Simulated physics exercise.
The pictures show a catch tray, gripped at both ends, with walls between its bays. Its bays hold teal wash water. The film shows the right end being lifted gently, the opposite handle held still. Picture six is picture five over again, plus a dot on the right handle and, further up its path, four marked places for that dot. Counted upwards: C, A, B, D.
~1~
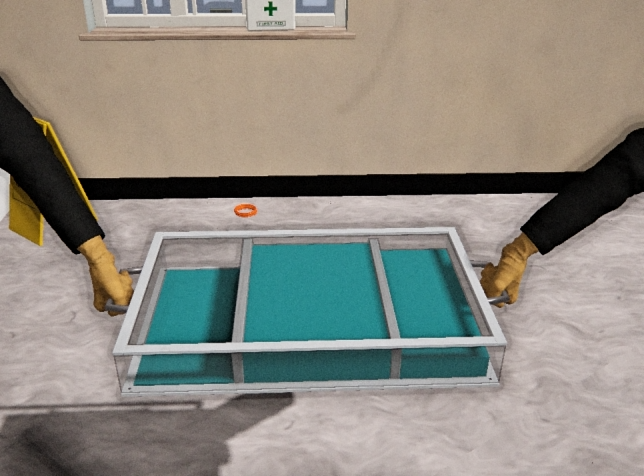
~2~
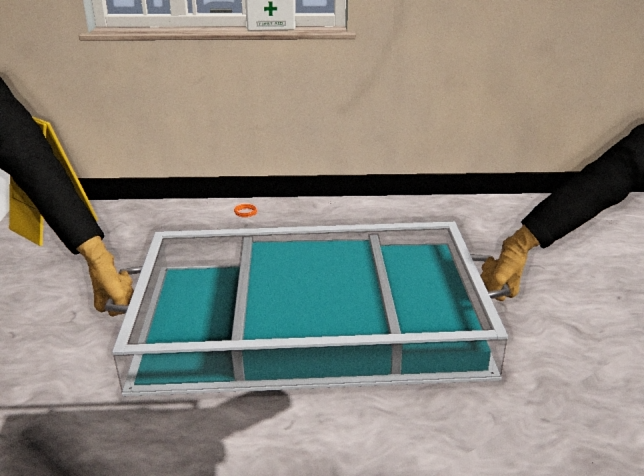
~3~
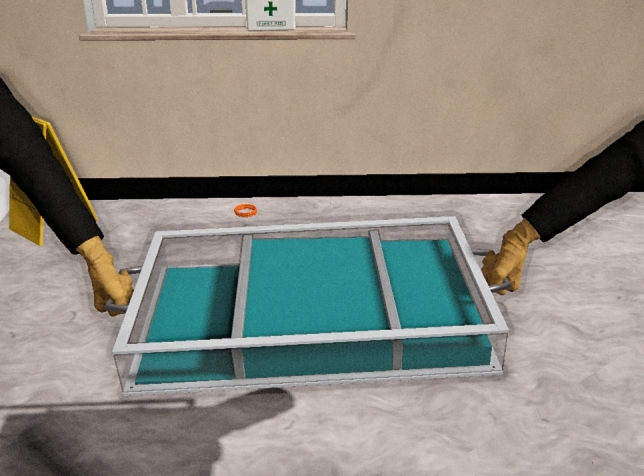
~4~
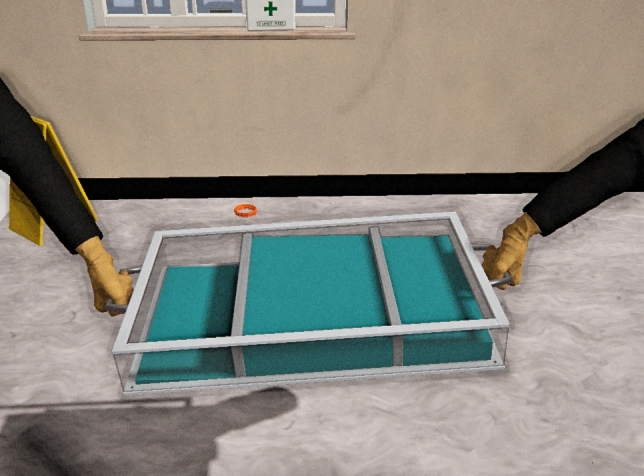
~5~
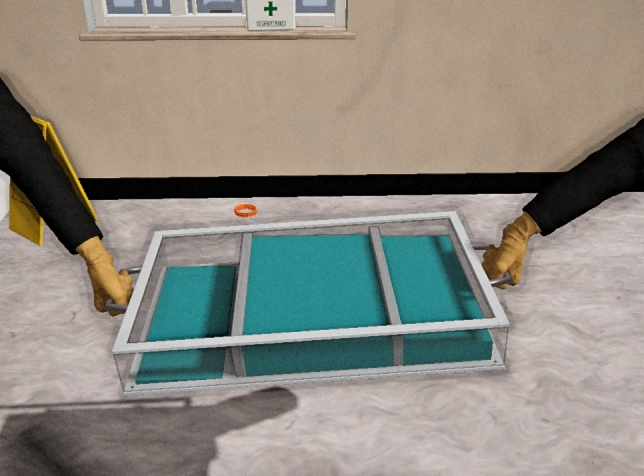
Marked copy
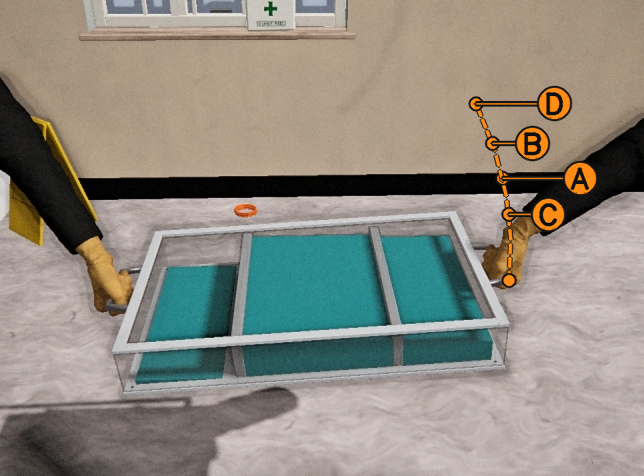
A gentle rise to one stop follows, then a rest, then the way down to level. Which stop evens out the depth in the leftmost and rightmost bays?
The answer is mark A.
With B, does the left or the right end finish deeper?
The left end bay.
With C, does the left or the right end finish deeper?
The right one.
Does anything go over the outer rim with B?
Yes.
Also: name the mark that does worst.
Here it is mark D.
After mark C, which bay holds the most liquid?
The middle bay.
On the marked copy, A at (502, 178); B at (492, 143); C at (508, 214); D at (476, 103).
With A, the two end bays stand about equally deep; nothing spills.
With B, the left end bay stands much deeper than the other; about 9 % goes over the rim.
With C, the right end bay stands much deeper than the other; nothing spills.
With D, the left end bay stands a little deeper than the other; about 29 % goes over the rim.
